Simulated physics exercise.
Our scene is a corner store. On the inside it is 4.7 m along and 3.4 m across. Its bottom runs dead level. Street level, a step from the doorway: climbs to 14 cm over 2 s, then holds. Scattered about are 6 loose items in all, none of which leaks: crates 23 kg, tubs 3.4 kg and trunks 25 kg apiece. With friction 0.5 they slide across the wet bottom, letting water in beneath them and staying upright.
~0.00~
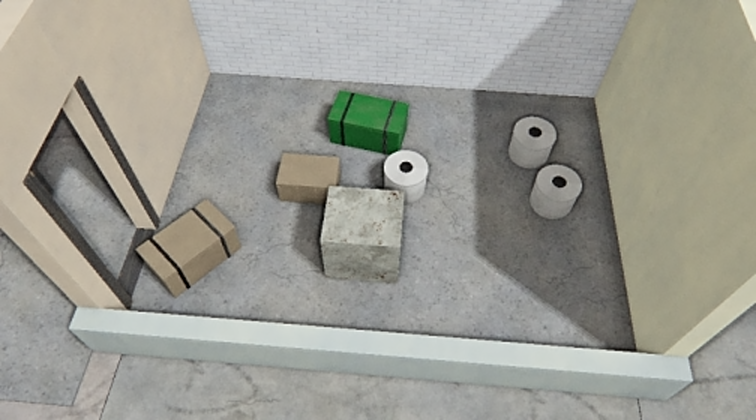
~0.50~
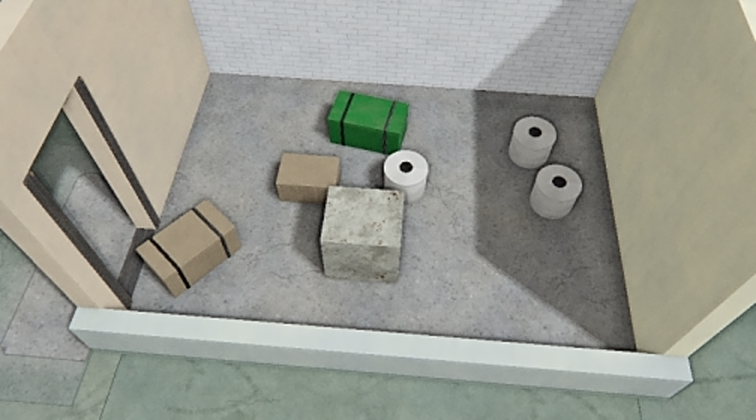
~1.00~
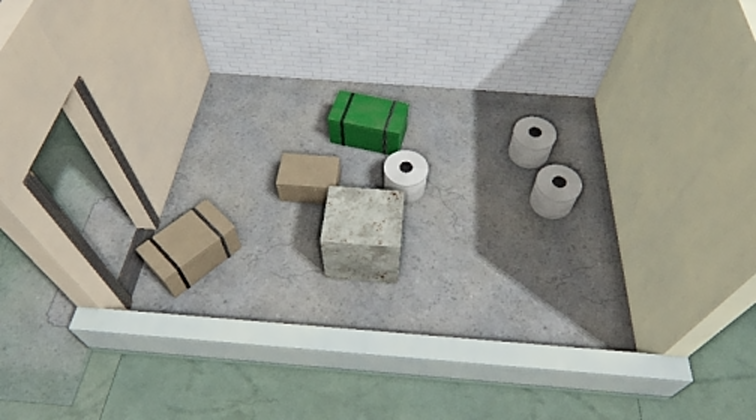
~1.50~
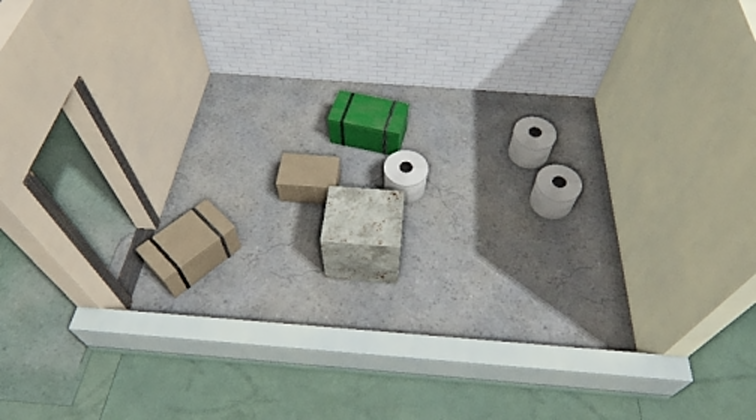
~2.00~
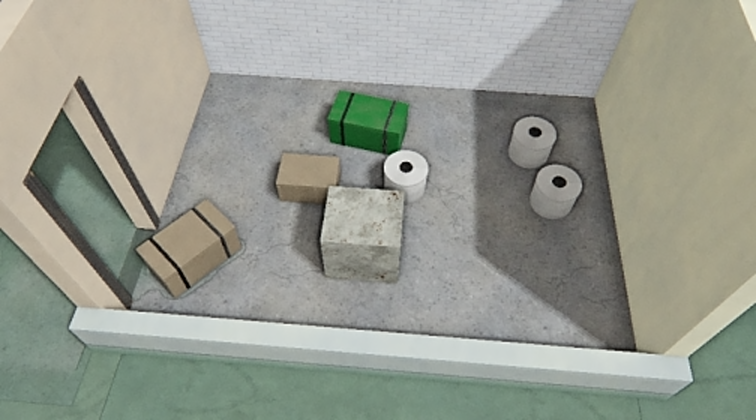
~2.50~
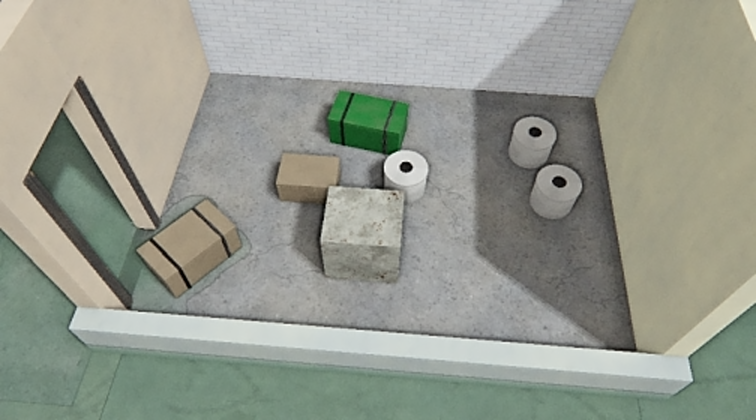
Greenish water spread over the ground outside a small walled room, then a thin patch crept in through the doorway around the strapped brown box, while all the boxes and rolls inside stayed put.
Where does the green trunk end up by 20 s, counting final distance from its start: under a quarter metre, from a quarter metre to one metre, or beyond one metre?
It keeps close.
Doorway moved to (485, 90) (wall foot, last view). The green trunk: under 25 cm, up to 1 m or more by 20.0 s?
The green trunk remains where it was.
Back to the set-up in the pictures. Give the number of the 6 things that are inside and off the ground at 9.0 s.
Total: 0.
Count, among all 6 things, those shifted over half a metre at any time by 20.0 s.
Total: 4.
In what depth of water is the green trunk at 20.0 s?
Near 5 cm deep.
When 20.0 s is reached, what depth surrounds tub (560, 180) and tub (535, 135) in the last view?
8 and 6 cm.
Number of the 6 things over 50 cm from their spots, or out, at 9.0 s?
Count then: 1.
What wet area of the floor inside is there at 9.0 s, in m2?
The covered patch comes to about 13 m2.
After 4.0 s the green trunk is near (369, 111), 0.0 m from its start, aground; 0 afloat.
After 9.0 s the green trunk is near (369, 111), 0.0 m from its start, aground; 0 afloat.
After 16.0 s the green trunk is near (369, 111), 0.0 m from its start, aground; 3 afloat.
After 20.0 s the green trunk is near (369, 111), 0.0 m from its start, aground; 4 afloat.
